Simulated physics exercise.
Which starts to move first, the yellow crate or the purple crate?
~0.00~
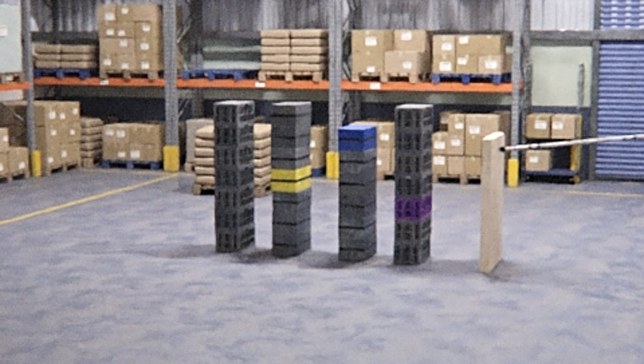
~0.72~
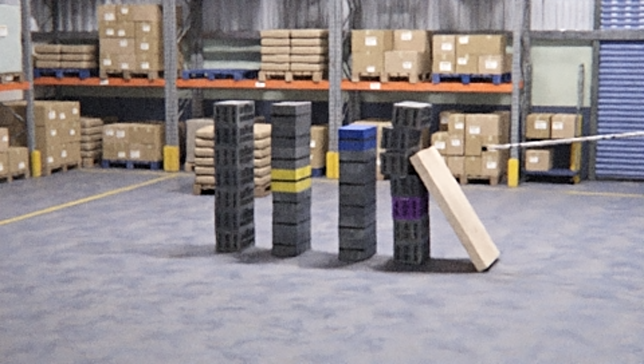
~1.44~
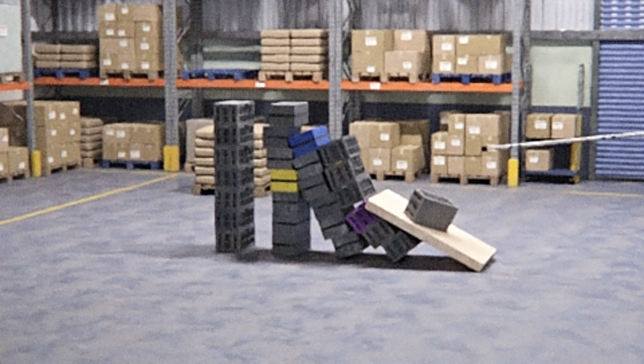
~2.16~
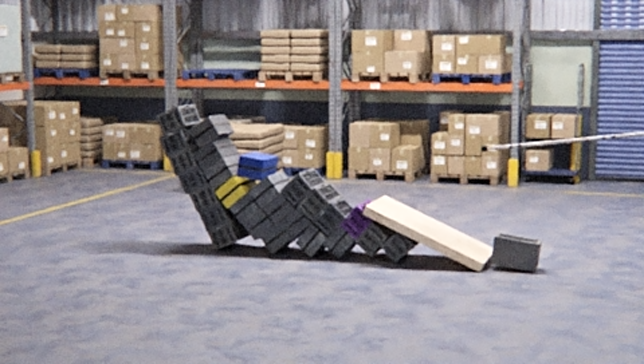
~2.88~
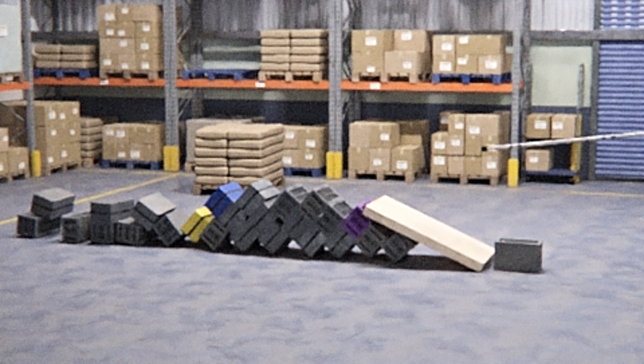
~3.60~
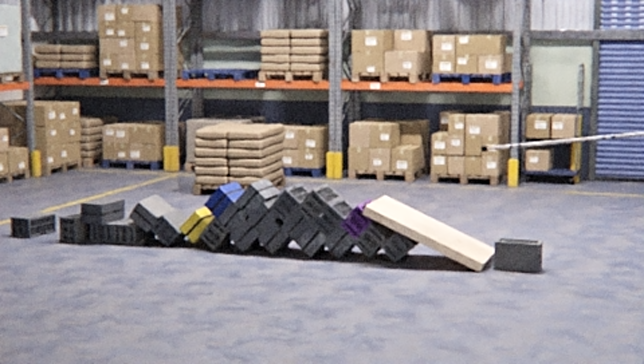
The purple crate starts to move first, tipping left with its pile while the yellow crate is still in place; the yellow one goes over afterwards.
